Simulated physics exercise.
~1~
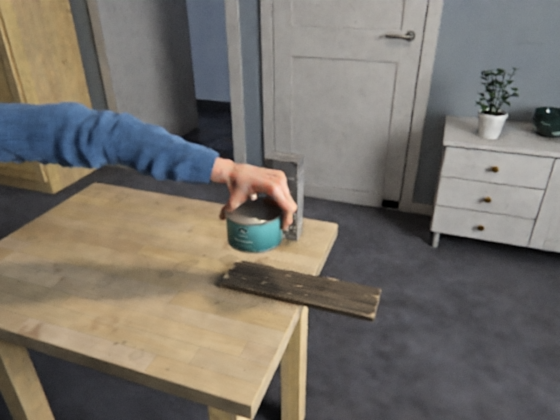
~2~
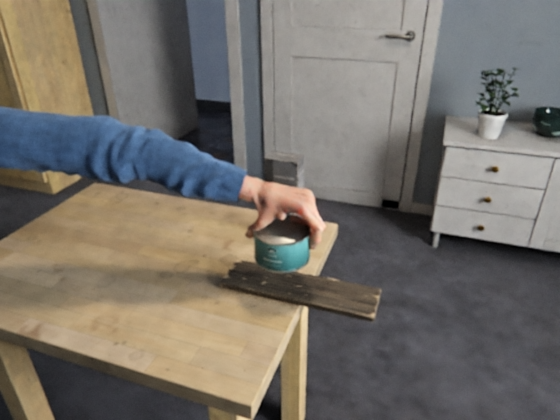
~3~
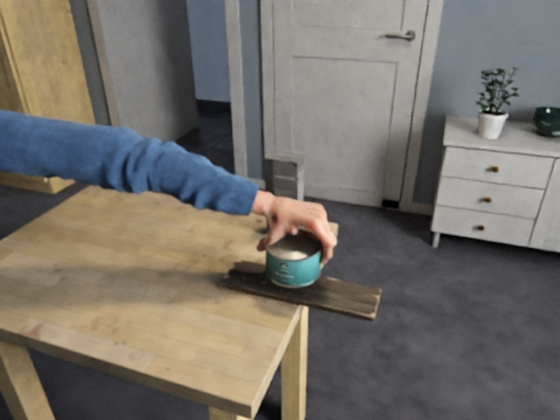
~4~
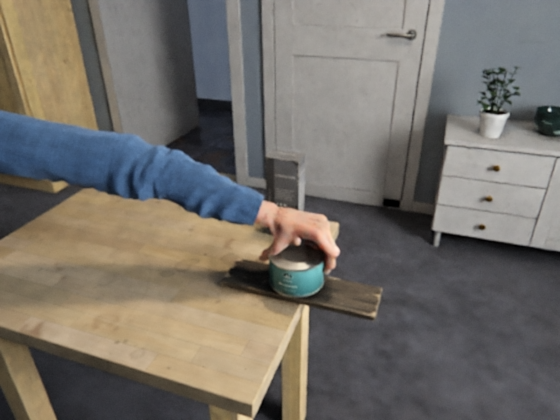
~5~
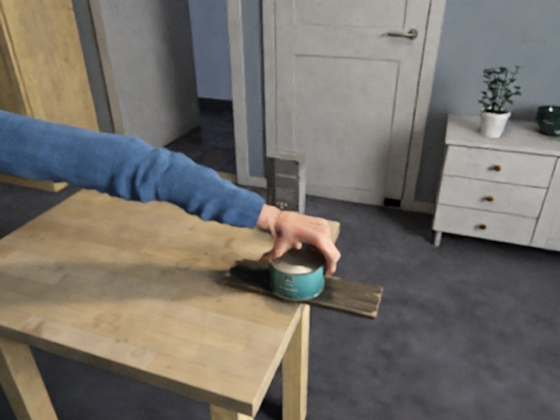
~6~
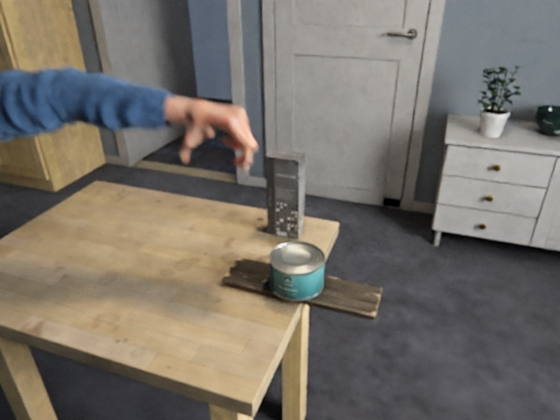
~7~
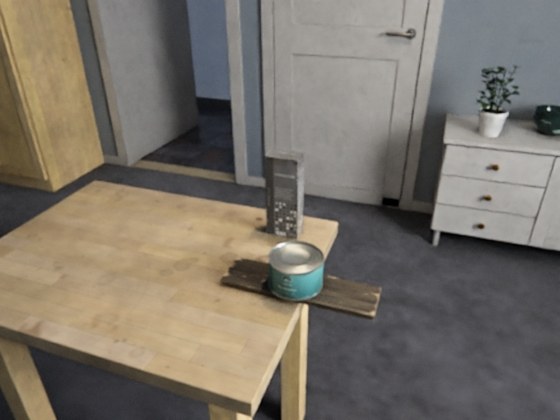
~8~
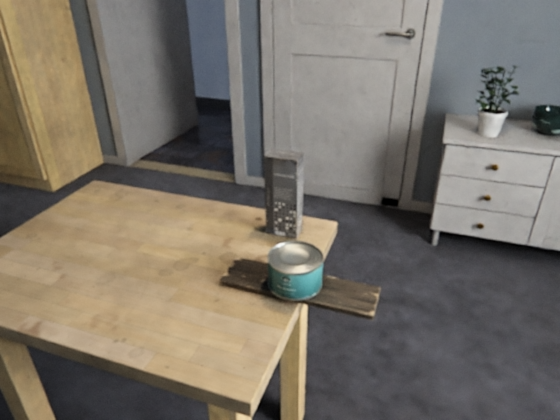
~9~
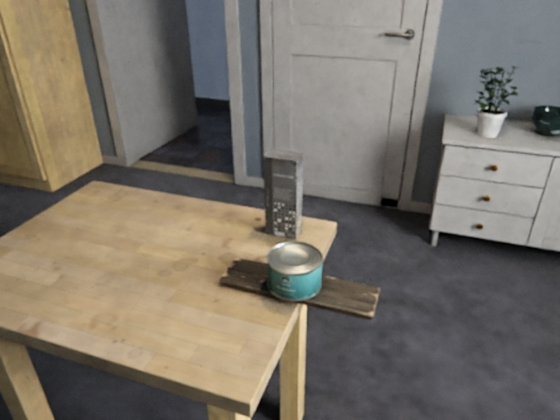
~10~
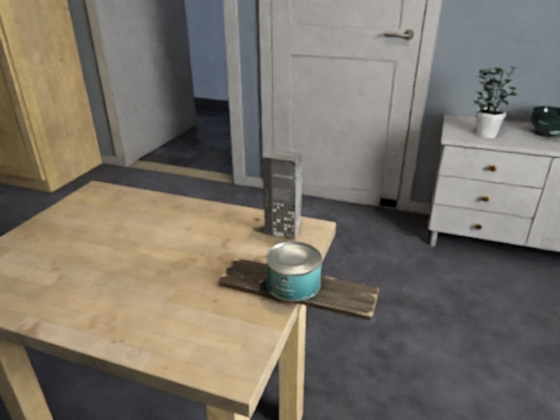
An arm in a blue sleeve reaches in from the left over a pale wooden table, seen from slightly above in a grey room with a white door and a white chest of drawers holding a potted plant. A dark, weathered plank lies across the table's near right corner and juts past the edge, with a grey carton standing behind it. The hand carries a turquoise tub to the right and down, and sets it on the plank near the table's edge. The fingers let go and the arm withdraws to the left. The plank stays level, and tub and carton remain still.
